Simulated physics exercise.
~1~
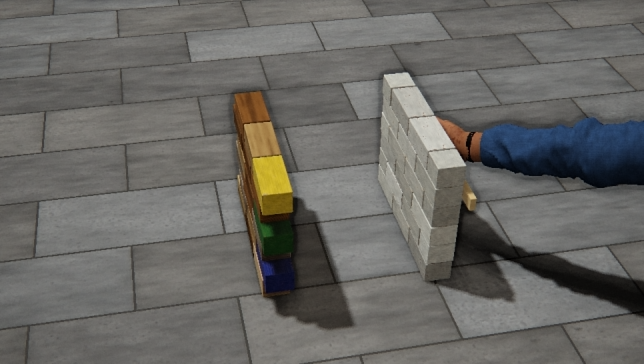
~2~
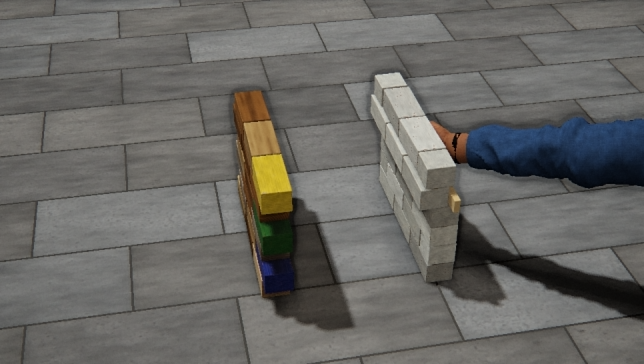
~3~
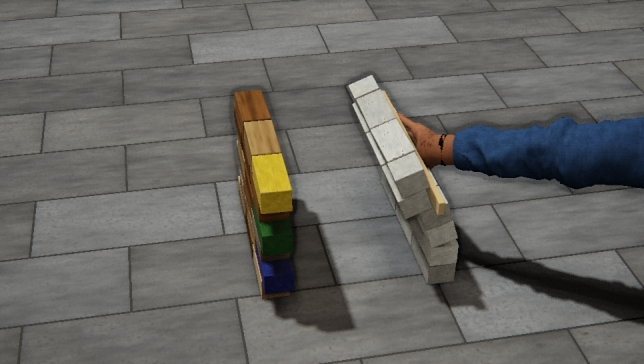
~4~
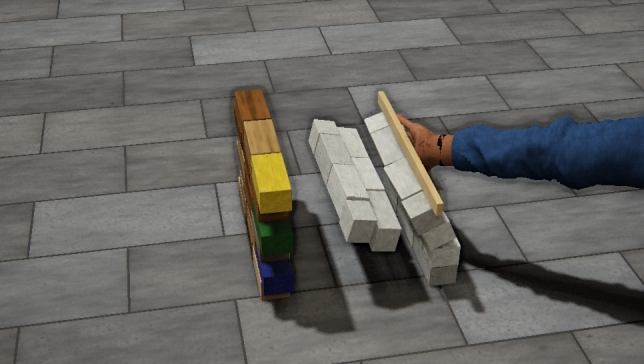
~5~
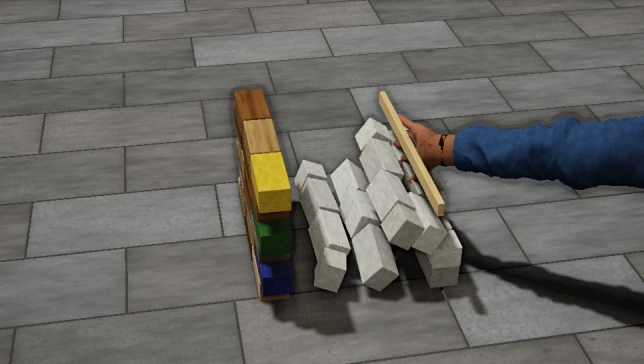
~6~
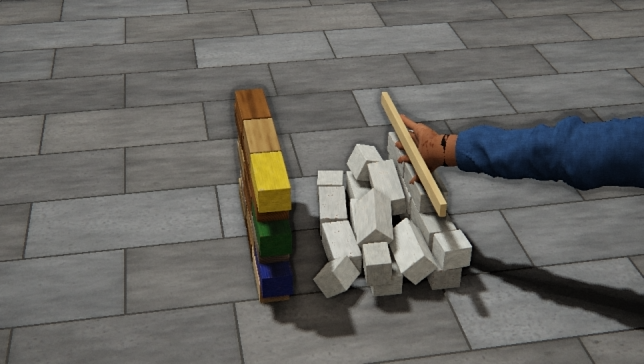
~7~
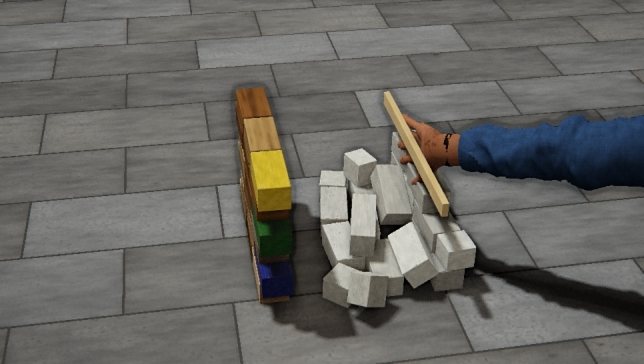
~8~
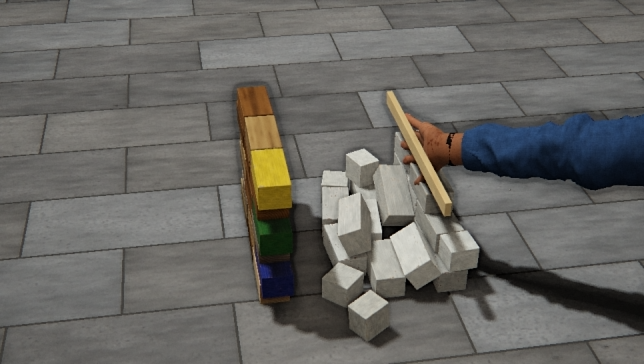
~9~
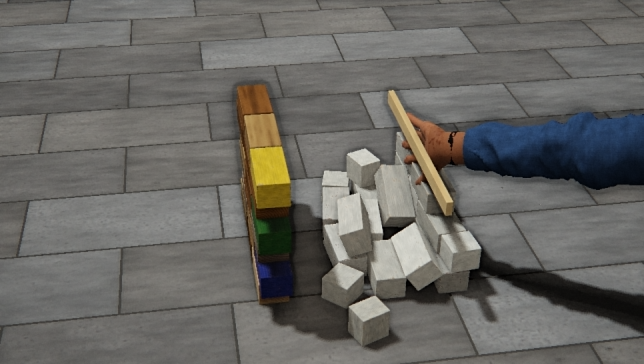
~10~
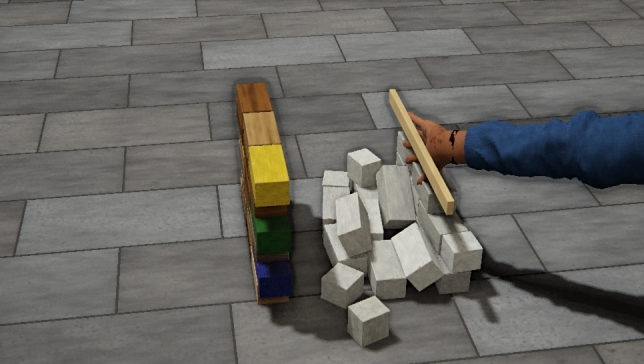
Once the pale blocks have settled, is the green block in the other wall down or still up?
The green block is still up, holding its level in the wall on the left.
